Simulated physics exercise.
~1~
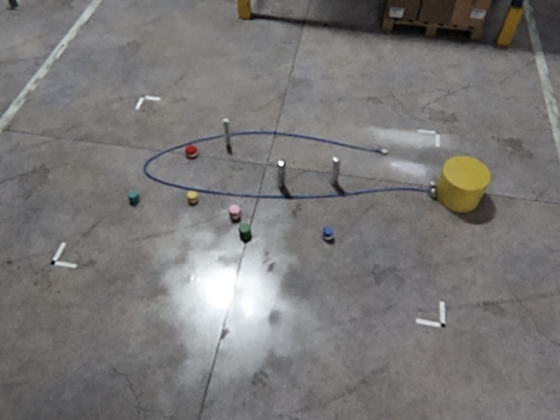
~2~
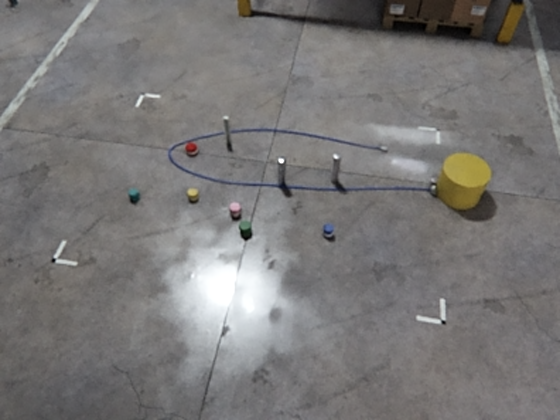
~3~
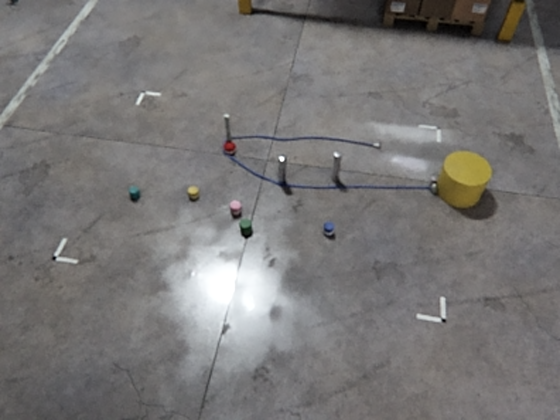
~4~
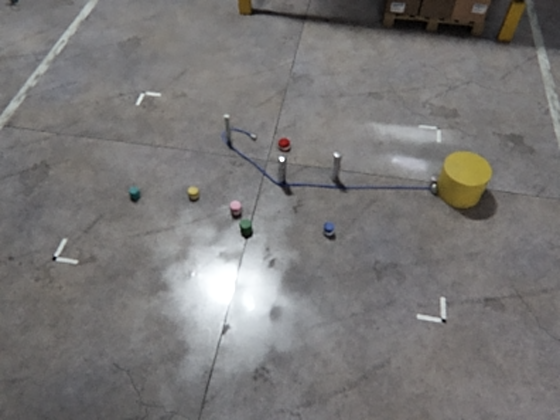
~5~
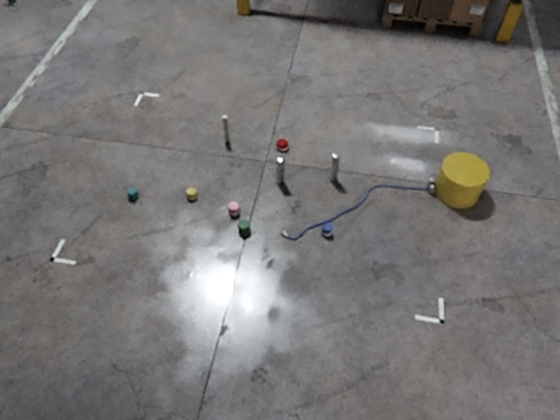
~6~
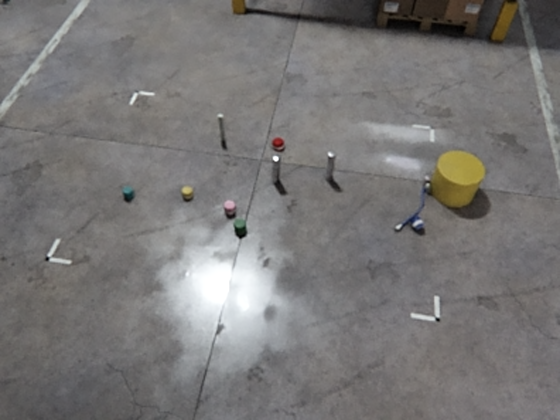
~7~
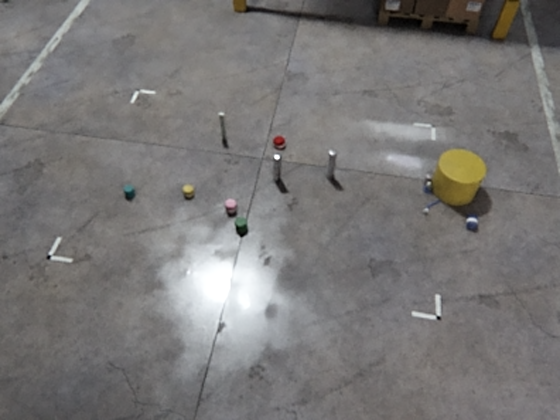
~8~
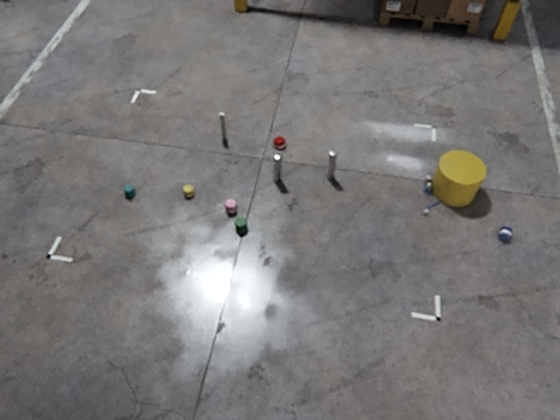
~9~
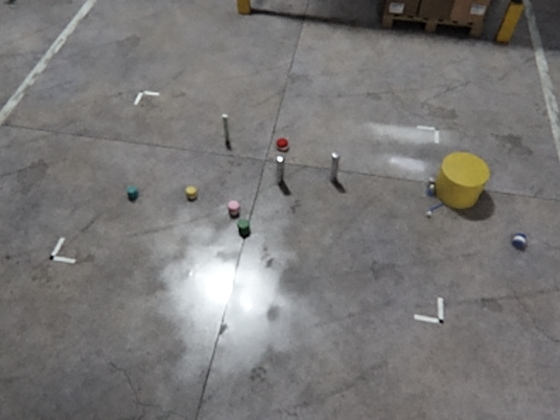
A blue lead retracts toward a yellow reel, dragging a red jar and toppling a blue canister.
